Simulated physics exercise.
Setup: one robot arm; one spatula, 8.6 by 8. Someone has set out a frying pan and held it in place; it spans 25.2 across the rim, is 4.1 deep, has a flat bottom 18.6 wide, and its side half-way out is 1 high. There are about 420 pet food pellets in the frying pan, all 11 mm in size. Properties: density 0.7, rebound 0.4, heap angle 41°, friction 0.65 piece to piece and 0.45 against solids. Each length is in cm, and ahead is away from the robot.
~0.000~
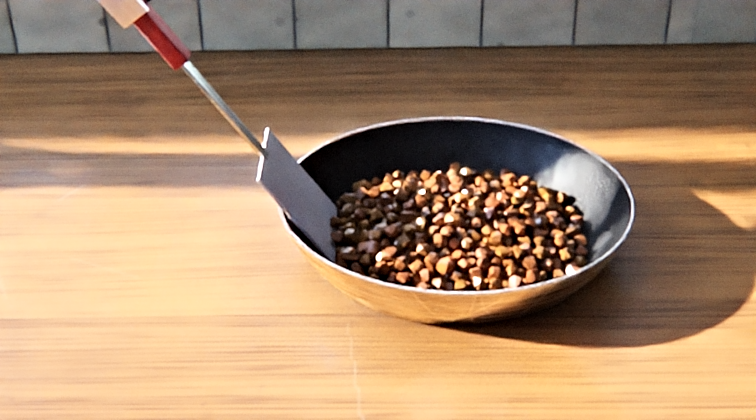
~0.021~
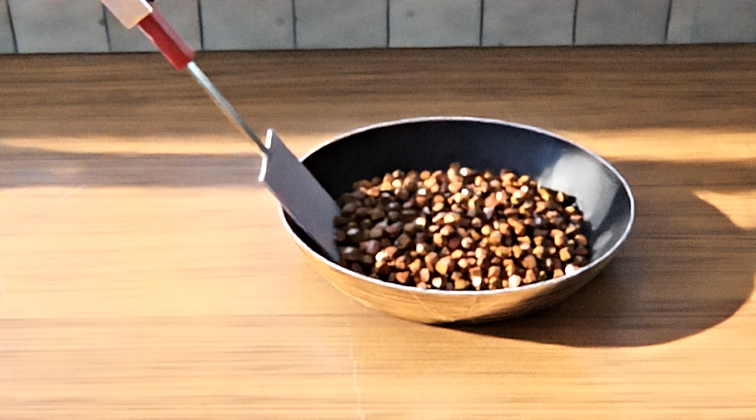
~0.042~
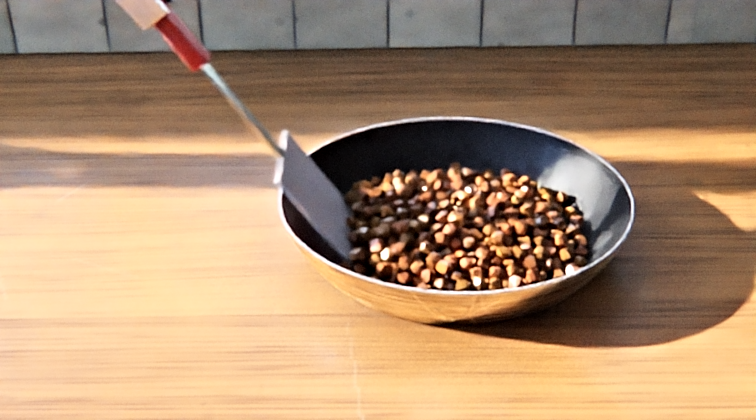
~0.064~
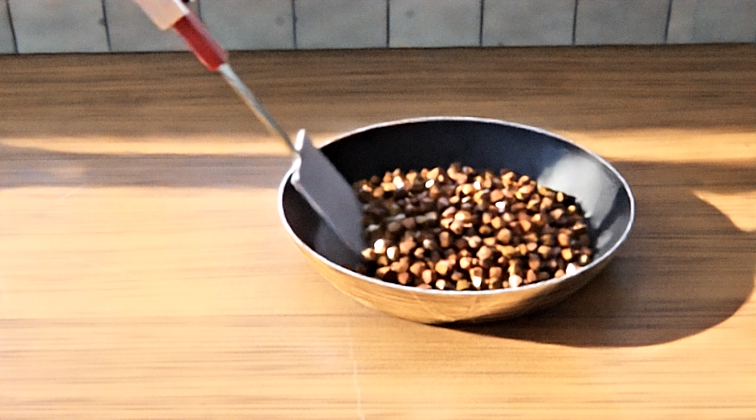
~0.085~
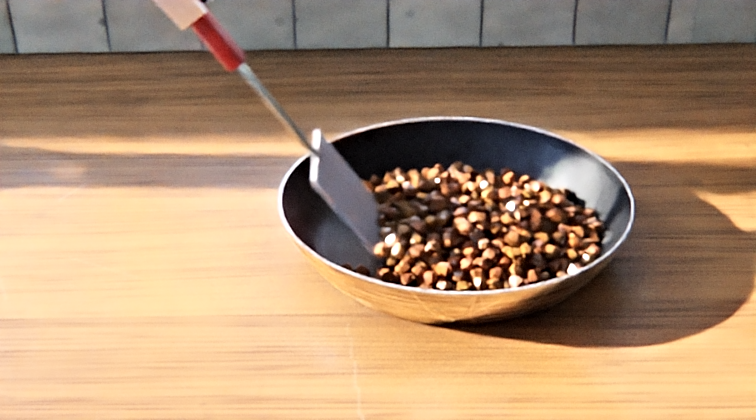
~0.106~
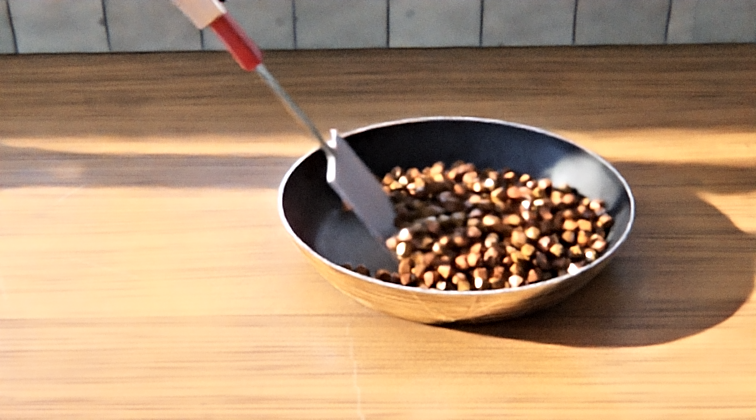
To begin with, a spatula with a red and pale handle rests against the left side of a dark frying pan holding a heap of small brown pellets on a wooden surface. The spatula then slides steadily rightward, pushing the pellets toward the right side and baring the pan's dark left side.
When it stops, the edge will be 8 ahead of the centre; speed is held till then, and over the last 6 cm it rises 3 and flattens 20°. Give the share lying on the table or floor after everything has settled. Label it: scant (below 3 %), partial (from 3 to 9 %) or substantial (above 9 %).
Partial (from 3 to 9 %).
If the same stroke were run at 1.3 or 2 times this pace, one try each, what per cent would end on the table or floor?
First try around 5 %, second try around 20 %.
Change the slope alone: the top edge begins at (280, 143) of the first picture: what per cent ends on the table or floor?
About 10 per cent.
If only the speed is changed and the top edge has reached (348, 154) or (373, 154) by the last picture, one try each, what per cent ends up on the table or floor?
First try about 15 %, second try about 20 %.
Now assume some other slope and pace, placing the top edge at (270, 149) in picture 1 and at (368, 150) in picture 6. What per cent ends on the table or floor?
Around 15 per cent finishes there.
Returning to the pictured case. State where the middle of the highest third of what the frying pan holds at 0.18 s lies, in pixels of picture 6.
Roughly at pixel (543, 212).
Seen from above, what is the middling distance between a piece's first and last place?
Roughly 6 cm.
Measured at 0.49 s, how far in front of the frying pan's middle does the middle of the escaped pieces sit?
I'd say some 16 centimetres.
After 0.18 s, sloping 55°, highest piece 5 above the table; 424 in the frying pan.
After 0.26 s, sloping 46°, highest piece 6 above the table; 417 in the frying pan, 7 on the blade or in flight.
After 0.49 s, sloping 35°, highest piece 6 above the table; 399 in the frying pan, 25 on the table or floor.
After 1.54 s, sloping 35°, highest piece 6 above the table; 399 in the frying pan, 25 on the table or floor.
At rest, 399 in the frying pan, 25 on the table or floor. That is 6 % on the table or floor.
